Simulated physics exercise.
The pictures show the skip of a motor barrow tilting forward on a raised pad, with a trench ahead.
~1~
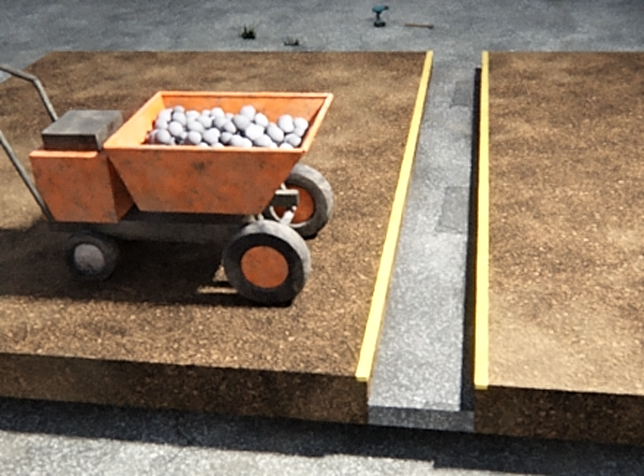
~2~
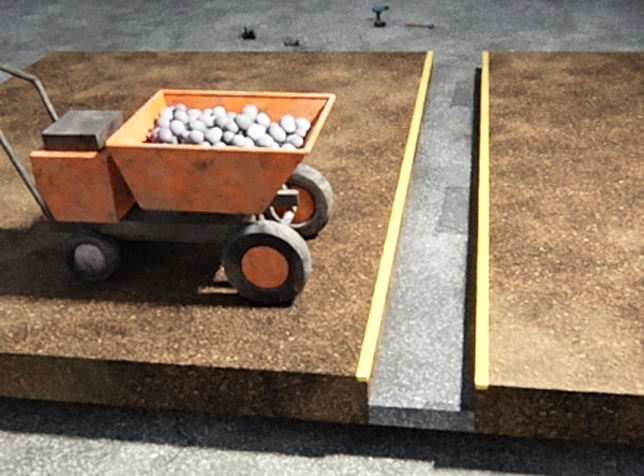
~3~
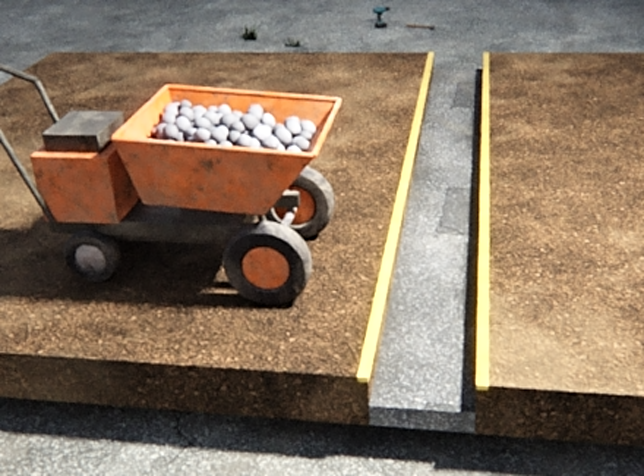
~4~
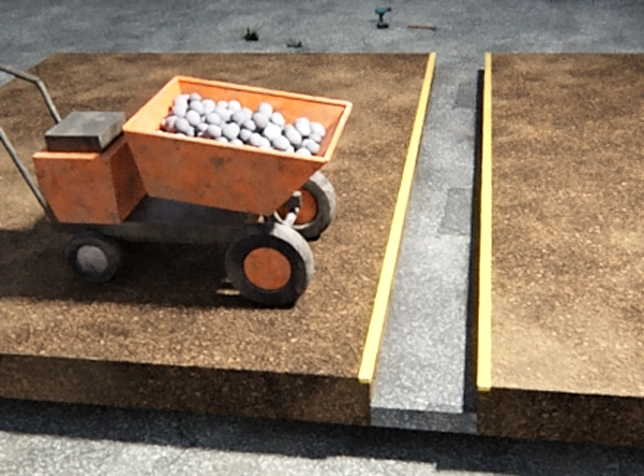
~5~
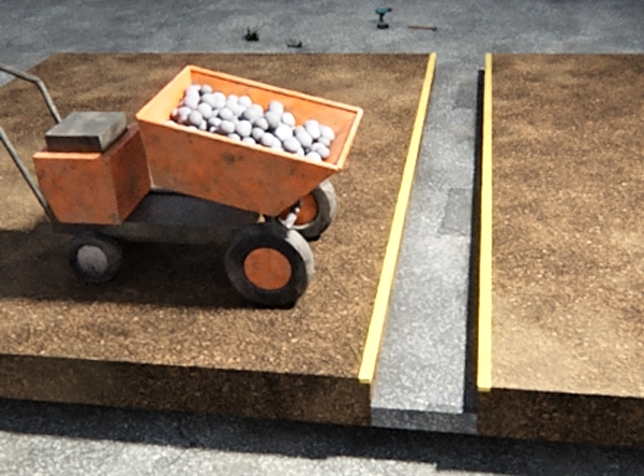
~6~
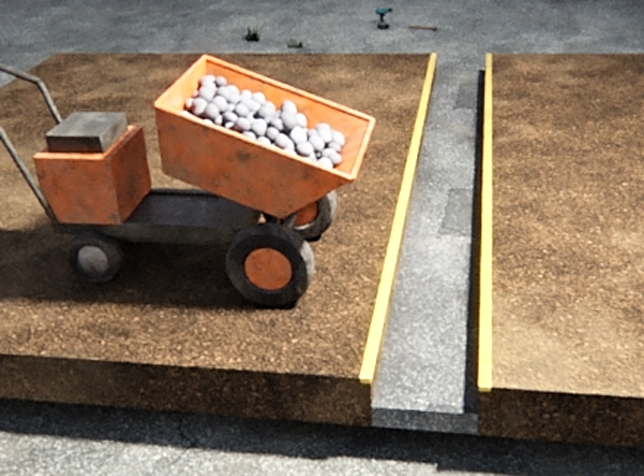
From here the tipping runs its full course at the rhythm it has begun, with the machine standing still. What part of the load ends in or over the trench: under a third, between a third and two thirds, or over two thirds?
Between the edges lies more than two thirds of the load.
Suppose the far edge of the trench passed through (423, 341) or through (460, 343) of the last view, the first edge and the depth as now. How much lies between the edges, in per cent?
About 20 and 60 per cent.
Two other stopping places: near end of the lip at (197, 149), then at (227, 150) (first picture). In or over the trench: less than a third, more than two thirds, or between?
At the first place less than a third, at the second one to two thirds.
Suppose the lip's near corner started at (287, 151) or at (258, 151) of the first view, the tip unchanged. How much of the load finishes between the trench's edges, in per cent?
In turn 80 and 70 in a hundred.
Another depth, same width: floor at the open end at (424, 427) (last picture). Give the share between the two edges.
Close to 100 per cent.
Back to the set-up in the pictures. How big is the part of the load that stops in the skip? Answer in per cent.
It comes to 20 per cent or so.
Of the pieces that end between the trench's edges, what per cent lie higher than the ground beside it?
Near 30 %.
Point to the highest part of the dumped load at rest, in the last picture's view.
At about (443, 254).
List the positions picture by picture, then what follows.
The first frame shows lip of the skip near (303, 152), level; top of the load near (206, 139), round cobbles; first edge of the trench near (370, 336); far edge near (482, 342), the trench over half as wide as the skip, and shallow for its width.
The second frame shows lip of the skip near (306, 153), tipped barely; top of the load near (208, 138).
The third frame shows lip of the skip near (313, 156), tipped barely; top of the load near (204, 126).
The fourth frame shows lip of the skip near (325, 162), tipped a little; top of the load near (206, 124).
The fifth frame shows lip of the skip near (338, 169), tipped a little; top of the load near (203, 112).
The sixth frame shows lip of the skip near (352, 179), tipped clearly; top of the load near (213, 120); first edge of the trench near (374, 338); far edge near (486, 344).
Shortly afterwards, skip tipped steeply; the whole lot in the skip.
Next, skip tipped right over; the bulk in the skip; near a quarter in or heaped over the trench; only a few falling.
Some moments later, skip tipped right over; near a quarter in the skip; near two thirds in or heaped over the trench; a little beyond it.
In the end, skip tipped right over; near a quarter in the skip; the bulk in or heaped over the trench; a little beyond it.
